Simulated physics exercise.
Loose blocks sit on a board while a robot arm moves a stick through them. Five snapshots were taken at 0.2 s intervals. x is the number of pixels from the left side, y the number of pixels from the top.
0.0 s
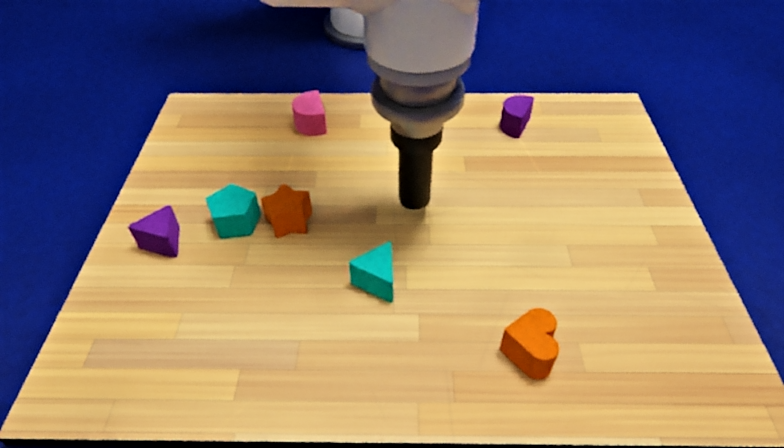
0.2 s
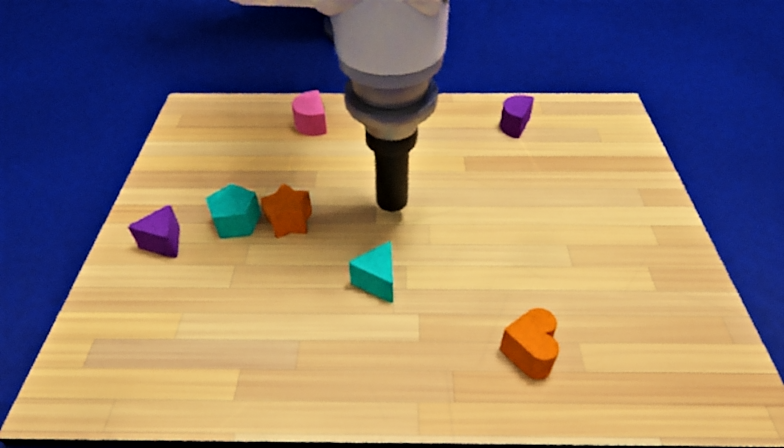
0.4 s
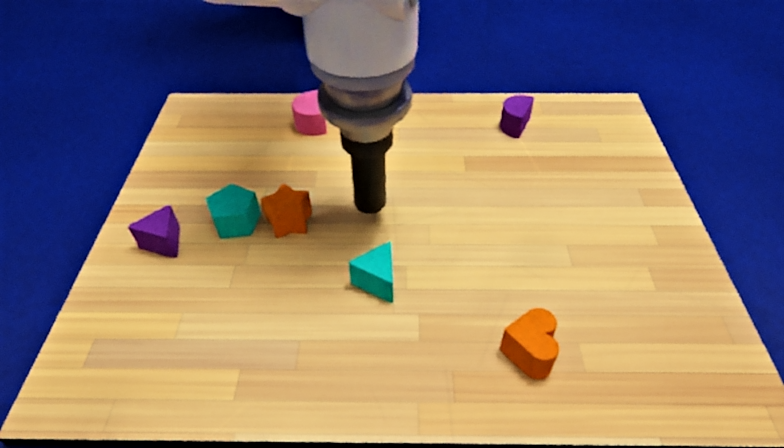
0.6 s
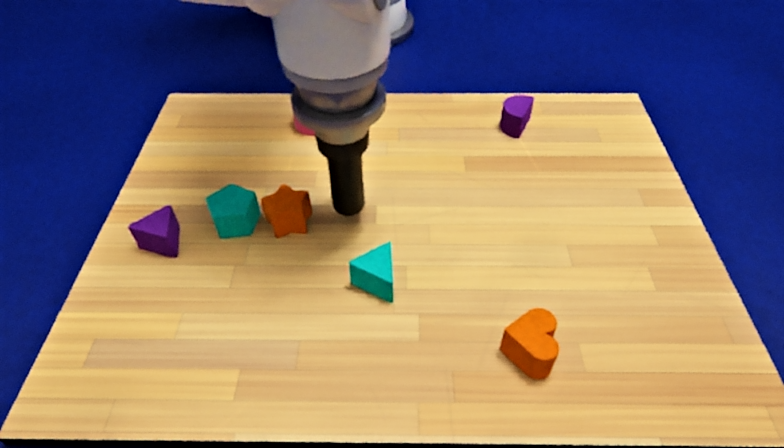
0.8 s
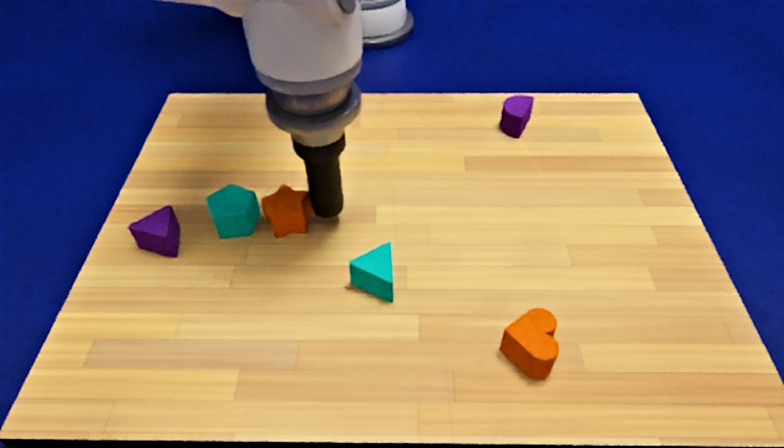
On a wooden board scattered with small coloured blocks, a robot arm moves its black stick steadily left to beside the orange star-shaped block, passing in front of the pink block and hiding it, while the blocks stay still.
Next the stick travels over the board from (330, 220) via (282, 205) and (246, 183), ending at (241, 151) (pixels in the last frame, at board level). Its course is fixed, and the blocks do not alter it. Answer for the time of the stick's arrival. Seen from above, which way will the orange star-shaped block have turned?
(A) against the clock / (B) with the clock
Answer: A.
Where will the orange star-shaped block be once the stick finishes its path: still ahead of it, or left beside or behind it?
It is off to the side or behind.
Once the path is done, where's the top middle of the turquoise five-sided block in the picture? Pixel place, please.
It should be at about (199, 207).
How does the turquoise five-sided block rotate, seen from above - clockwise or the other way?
Viewed from above: Clockwise.
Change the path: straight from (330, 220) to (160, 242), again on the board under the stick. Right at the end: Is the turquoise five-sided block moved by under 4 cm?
I expect not.
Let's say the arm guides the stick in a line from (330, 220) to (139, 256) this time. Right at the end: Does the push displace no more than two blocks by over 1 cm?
Short answer: No.
On the path given first. One third of the way, stick at (278, 192); turquoise five-sided block at (207, 204), turned 25° clockwise; orange star-shaped block at (252, 202), turned 60° anticlockwise.
Two thirds of the way, stick at (242, 171); turquoise five-sided block at (199, 207), turned 40° clockwise; orange star-shaped block at (247, 202), turned 80° anticlockwise.
At the end, stick at (238, 139); turquoise five-sided block at (199, 207), turned 40° clockwise; orange star-shaped block at (247, 202), turned 80° anticlockwise; pink half-round block in place.
